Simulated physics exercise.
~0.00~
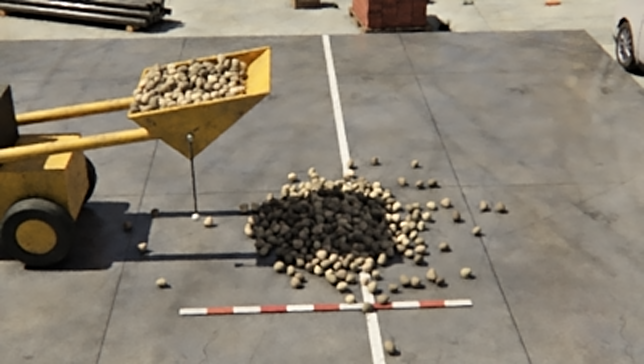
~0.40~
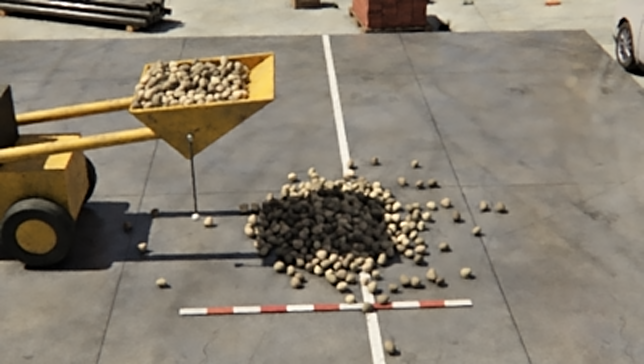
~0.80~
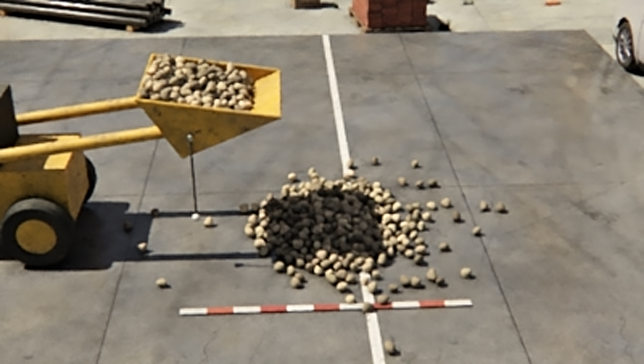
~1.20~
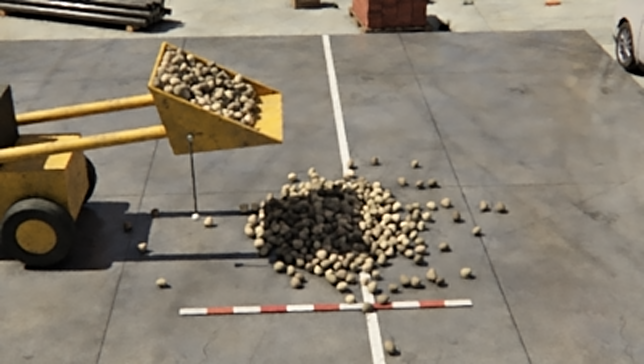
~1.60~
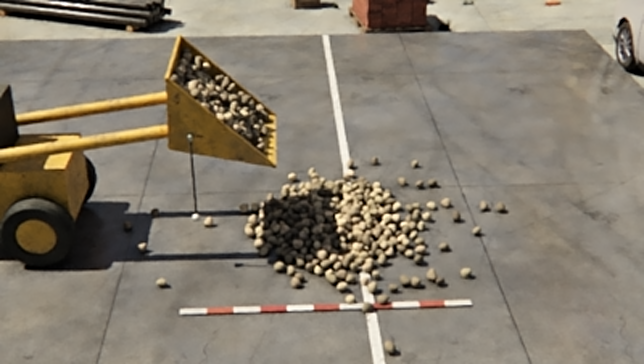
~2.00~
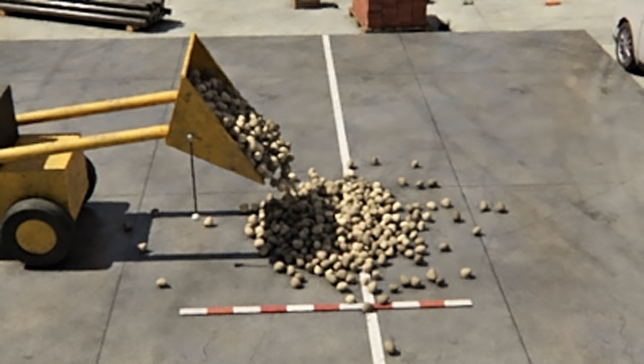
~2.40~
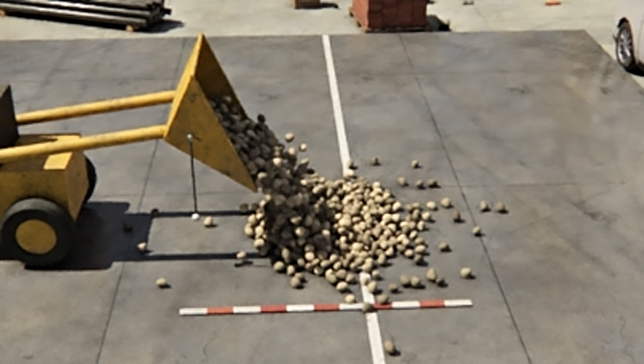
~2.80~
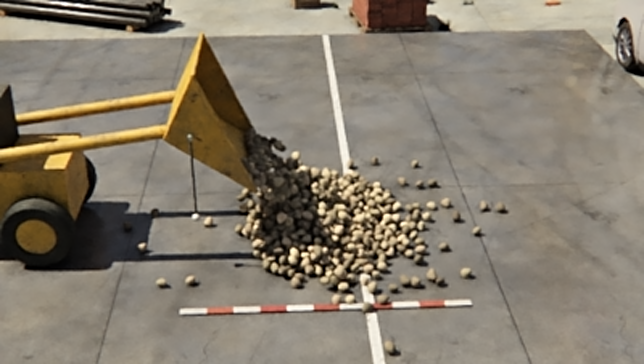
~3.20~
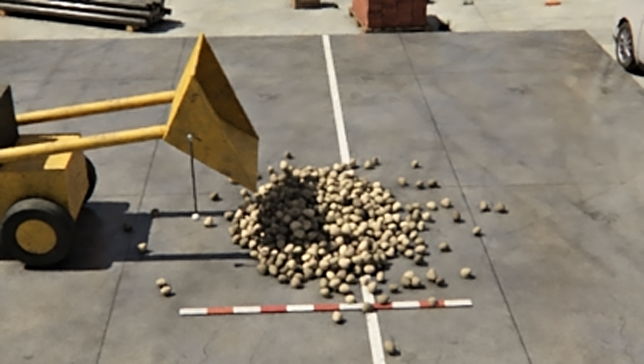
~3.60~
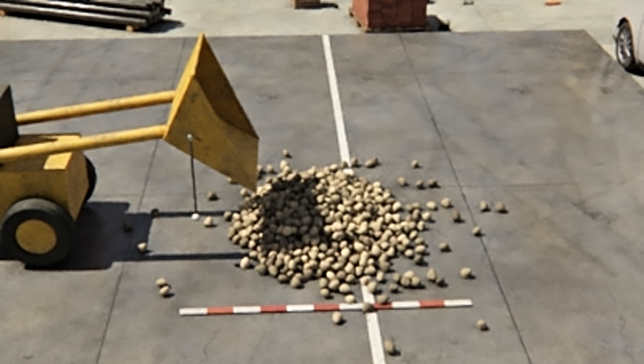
A yellow loader tipped its raised bucket forward and poured its load of round, tan stones onto the pile already lying across a white line, mostly on the left side, and a few rolled outward before everything settled with the emptied bucket still tilted down.
